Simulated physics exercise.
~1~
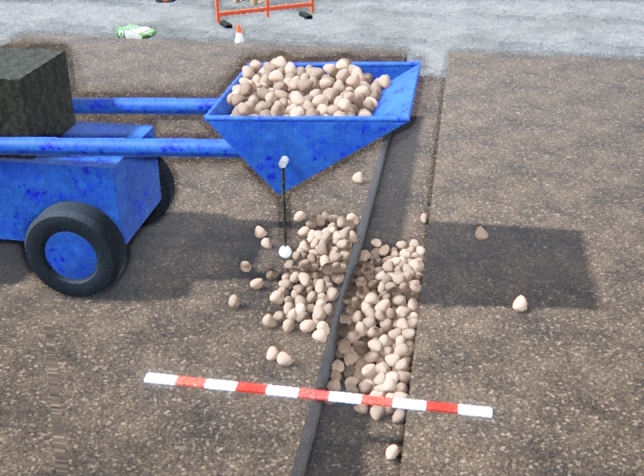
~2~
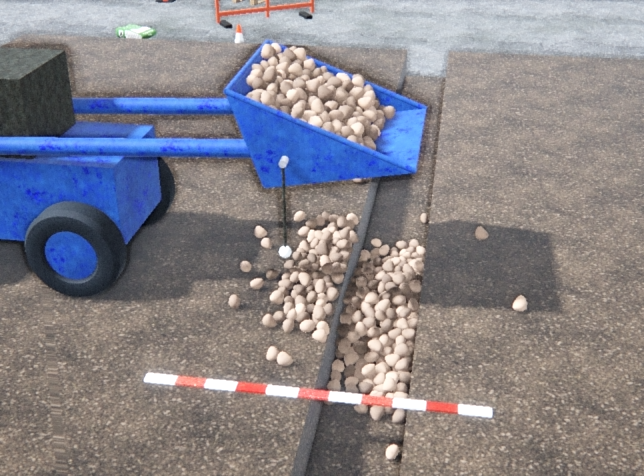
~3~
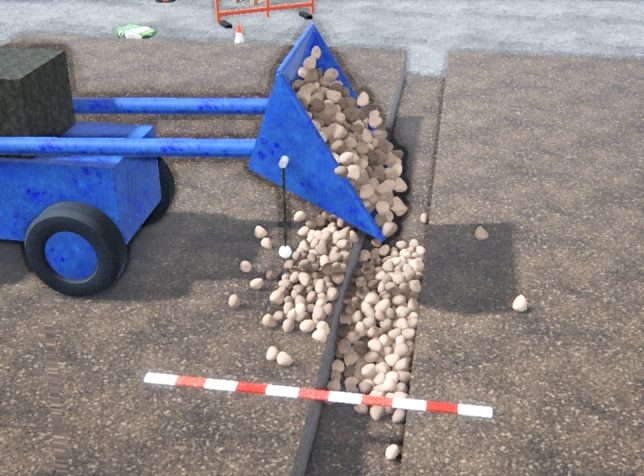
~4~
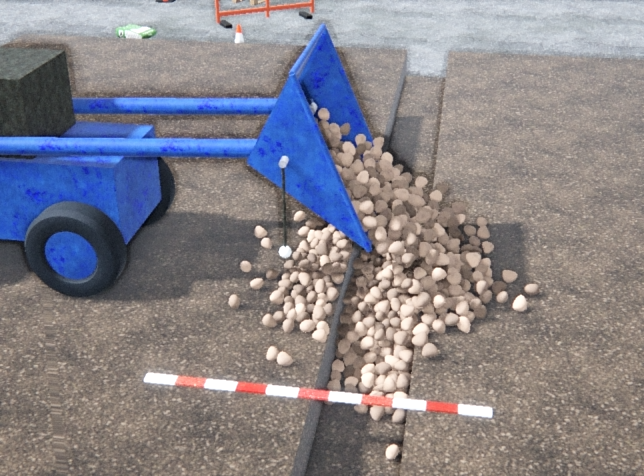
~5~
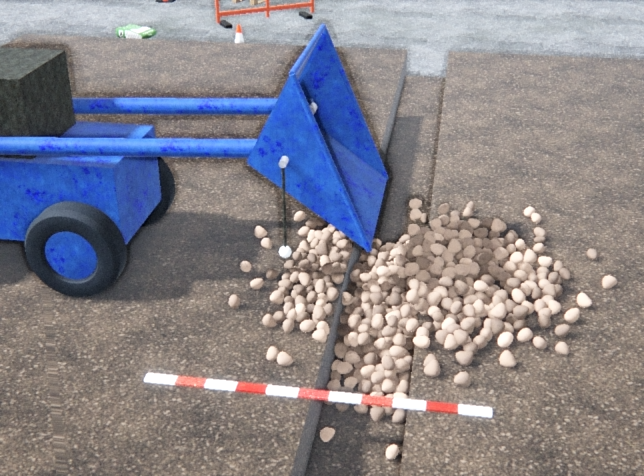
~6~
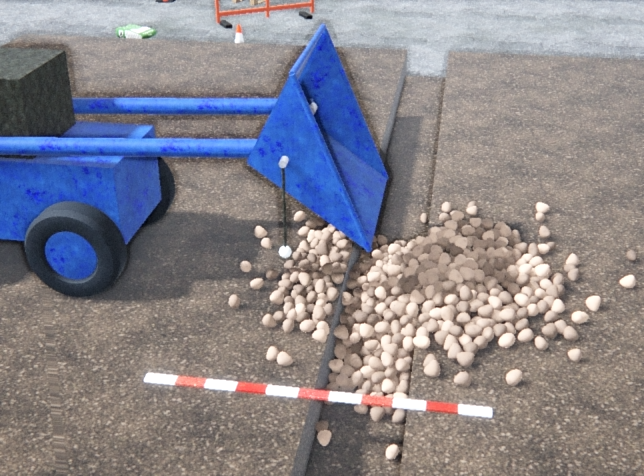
Blue loader tipping its bucket forward, spilling pale rounded cobbles over an earlier pile and trench, leaving a wide heap spread rightward.
